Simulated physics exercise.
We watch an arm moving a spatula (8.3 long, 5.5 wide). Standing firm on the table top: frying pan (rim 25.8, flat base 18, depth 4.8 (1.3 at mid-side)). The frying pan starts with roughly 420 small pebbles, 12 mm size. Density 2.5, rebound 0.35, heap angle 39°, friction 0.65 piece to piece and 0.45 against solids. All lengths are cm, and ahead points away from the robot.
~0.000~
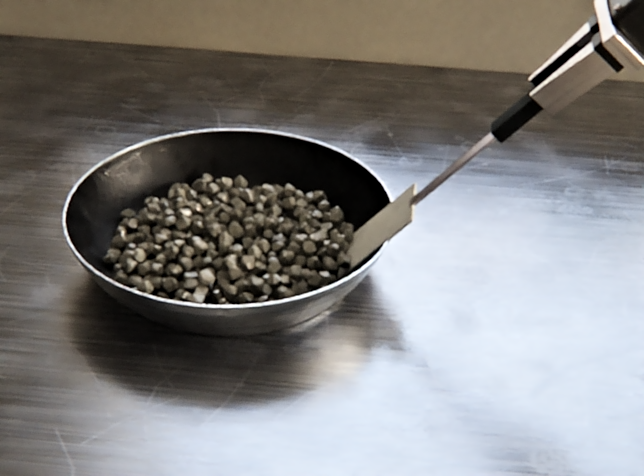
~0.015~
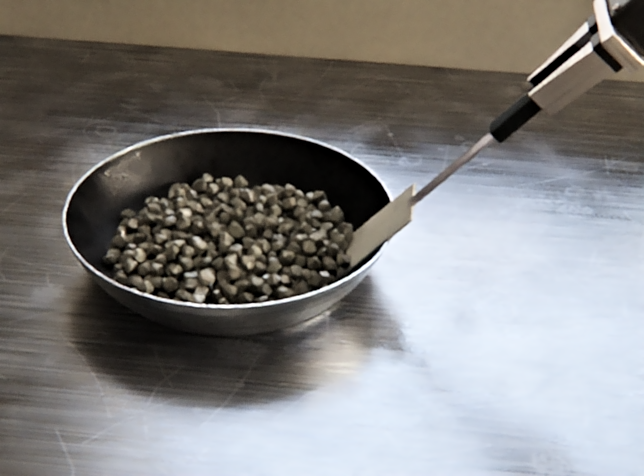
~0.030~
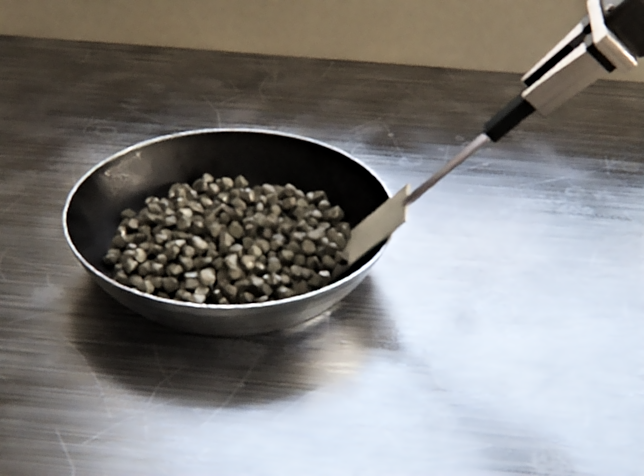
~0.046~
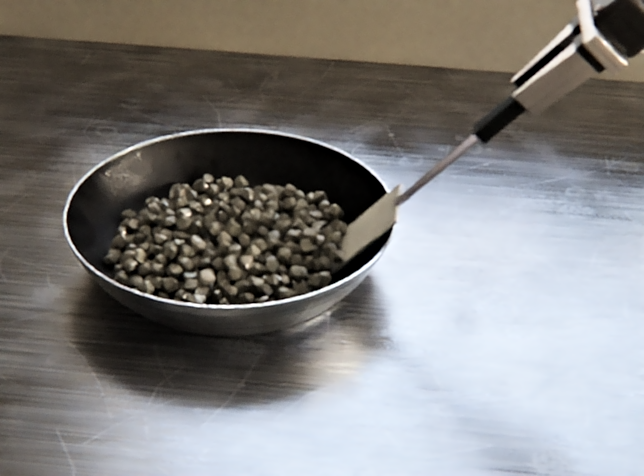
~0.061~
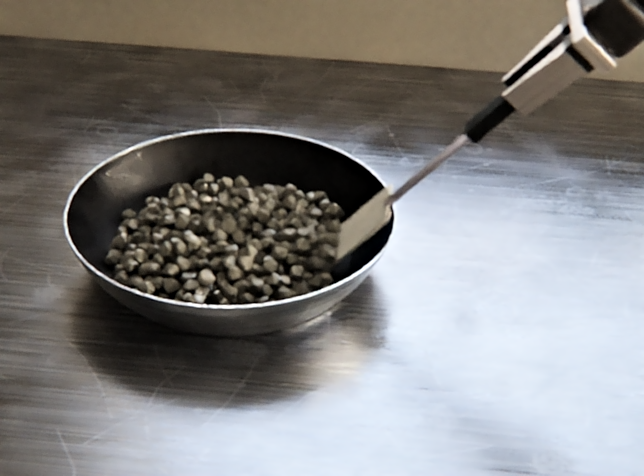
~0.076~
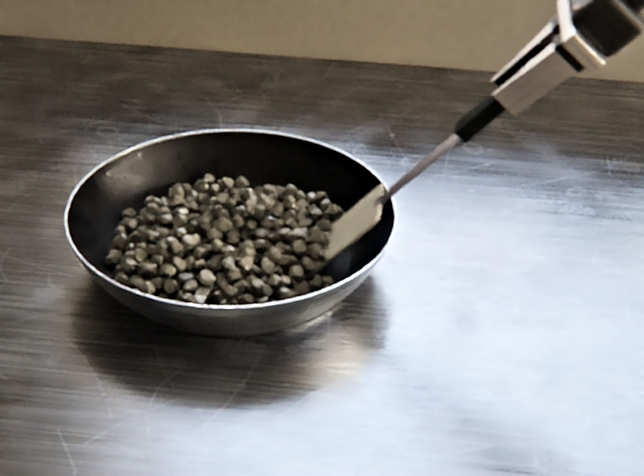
On a scratched metallic table top, a robot arm slowly moving a spatula leftward into small pebbles in a still frying pan.
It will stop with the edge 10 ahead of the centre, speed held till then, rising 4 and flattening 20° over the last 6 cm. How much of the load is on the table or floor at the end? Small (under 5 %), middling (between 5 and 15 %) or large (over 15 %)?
A middling share, between 5 and 15 %, ends on the table or floor.
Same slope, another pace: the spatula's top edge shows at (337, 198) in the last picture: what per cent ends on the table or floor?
Some 20 per cent.
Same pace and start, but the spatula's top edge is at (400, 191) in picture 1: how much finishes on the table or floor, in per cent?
Some 10 per cent.
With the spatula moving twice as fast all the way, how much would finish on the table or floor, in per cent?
It would be near 20 per cent.
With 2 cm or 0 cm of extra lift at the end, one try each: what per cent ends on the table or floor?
Some 5 and 5 per cent.
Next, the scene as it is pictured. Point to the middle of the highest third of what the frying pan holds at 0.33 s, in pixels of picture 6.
Around (134, 211).
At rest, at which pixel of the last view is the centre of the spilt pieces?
At about (16, 239).
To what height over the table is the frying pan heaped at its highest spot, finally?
About 5.5 cm.
After 0.20 s, sloping 49°, highest piece 5 above the table; 419 in the frying pan.
After 0.33 s, sloping 42°, highest piece 6 above the table; 419 in the frying pan.
After 0.59 s, sloping 29°, highest piece 6 above the table; 382 in the frying pan, 33 on the table or floor, 4 on the blade or in flight.
After 1.64 s, sloping 29°, highest piece 5 above the table; 380 in the frying pan, 39 on the table or floor.
In the end, 380 in the frying pan, 39 on the table or floor. That is 9 % on the table or floor.
